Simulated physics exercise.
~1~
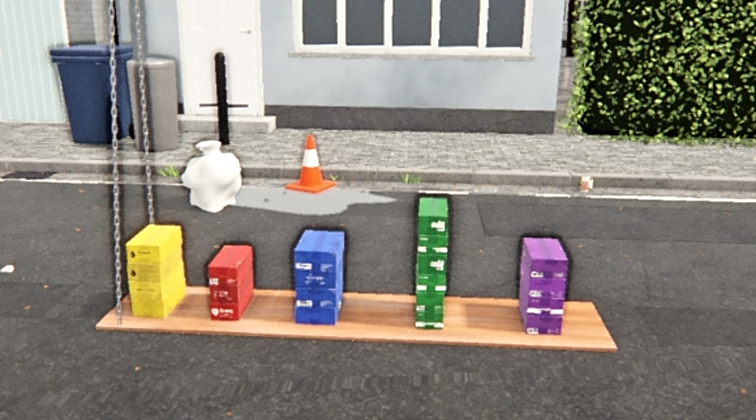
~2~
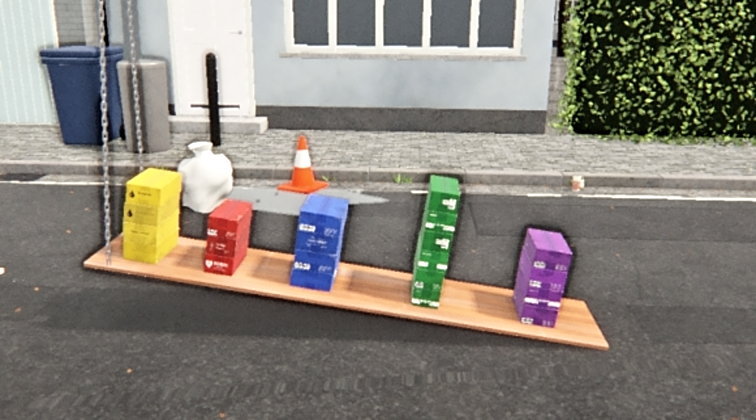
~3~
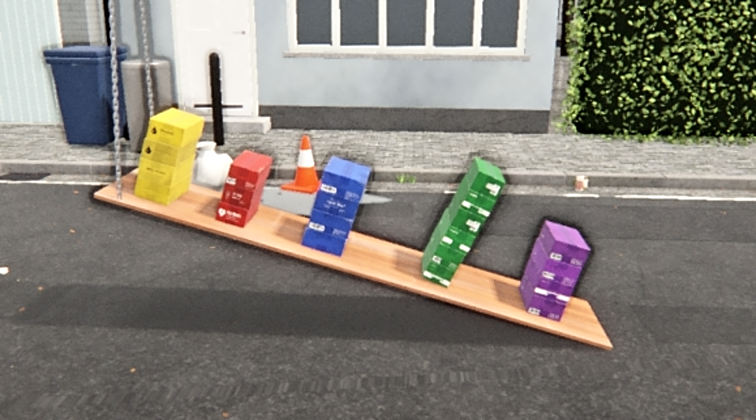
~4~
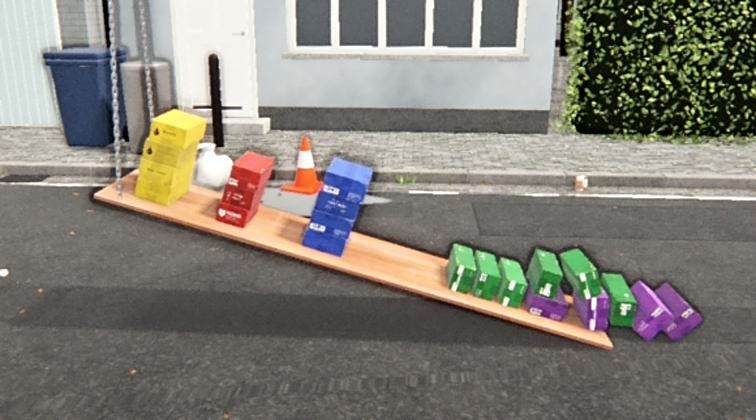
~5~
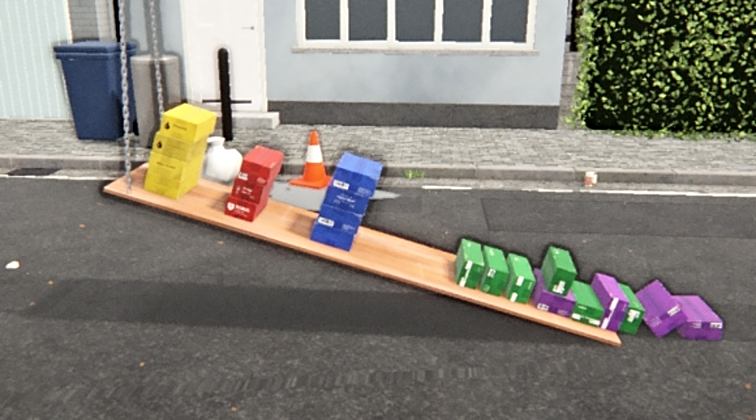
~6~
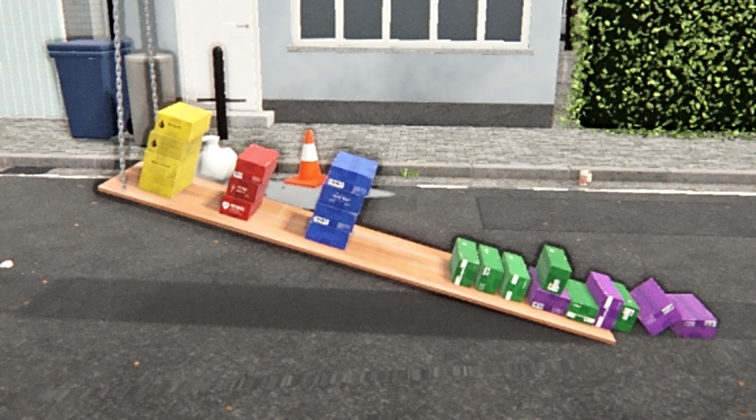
On a street beside a pavement, a wooden board holding five coloured stacks of boxes tilted down to the right until the green stack toppled onto the purple one, leaving both in a heap at the low end while yellow, red and blue stayed standing.
